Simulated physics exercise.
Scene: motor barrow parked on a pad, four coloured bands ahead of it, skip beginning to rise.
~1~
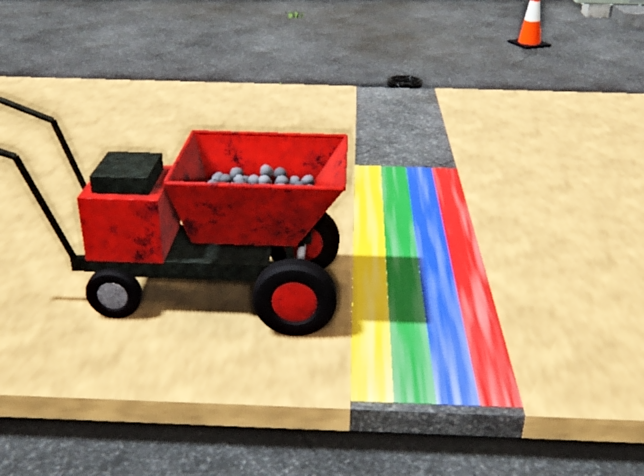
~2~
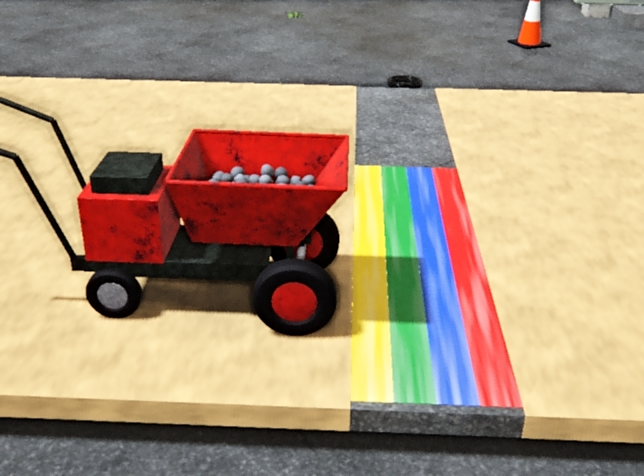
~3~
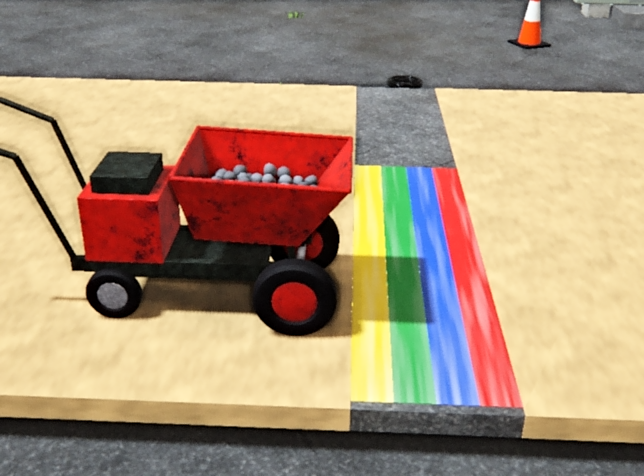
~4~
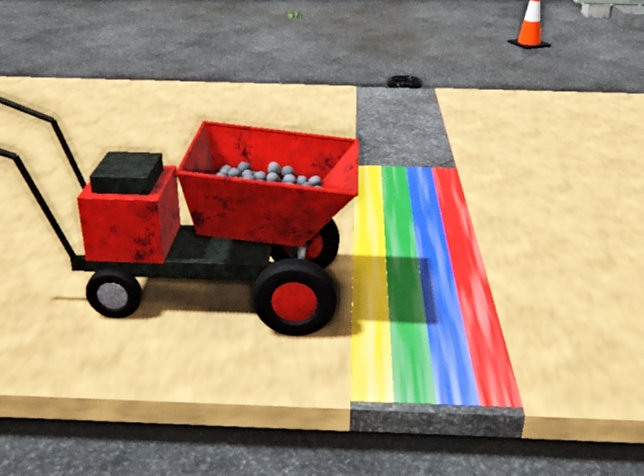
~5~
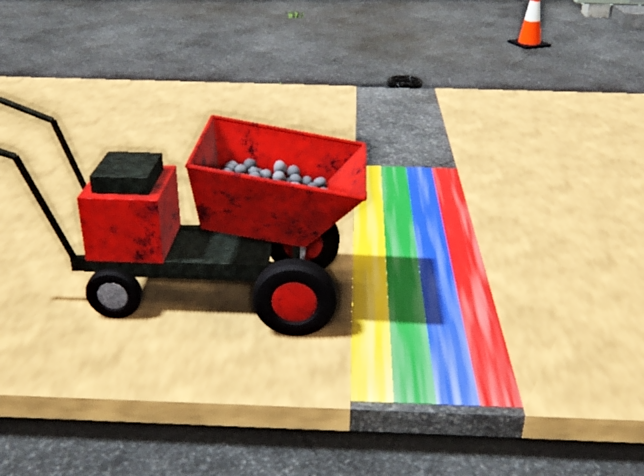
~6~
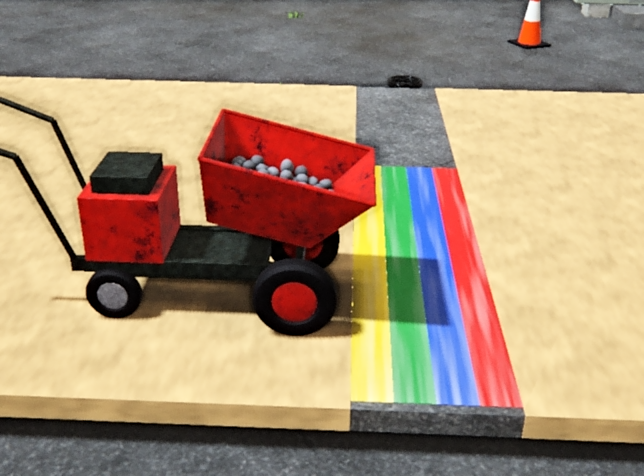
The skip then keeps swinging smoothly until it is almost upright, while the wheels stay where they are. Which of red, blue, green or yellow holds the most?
Blue.
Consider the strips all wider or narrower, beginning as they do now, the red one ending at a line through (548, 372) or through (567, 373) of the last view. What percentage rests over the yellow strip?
Close to 0 percent, and close to 0 percent.
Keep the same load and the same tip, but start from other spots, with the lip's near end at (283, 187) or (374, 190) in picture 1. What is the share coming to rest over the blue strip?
Close to 20 in a hundred, and close to 20 in a hundred.
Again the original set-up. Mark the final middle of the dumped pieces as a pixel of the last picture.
I'd say the middle ends up at about (458, 302).
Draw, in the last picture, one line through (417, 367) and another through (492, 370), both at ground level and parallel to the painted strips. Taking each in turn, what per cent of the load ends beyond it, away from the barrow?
Estimate: 80 %, then 20 %.
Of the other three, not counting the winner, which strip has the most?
The answer is that red strip.
Just after the last frame, skip tipped steeply; every one in the skip.
A moment on, skip tipped steeply; almost all in the skip; just a few over the blue strip.
Further on, skip tipped right over; roughly a quarter in the skip; just a few over the green strip; roughly a third over the blue strip; roughly a quarter over the red strip; about a tenth off the paint.
When it is over, skip tipped right over; about a tenth in the skip; not one over the yellow strip; about a tenth over the green strip; roughly a third over the blue strip; roughly a quarter over the red strip; about a tenth off the paint.
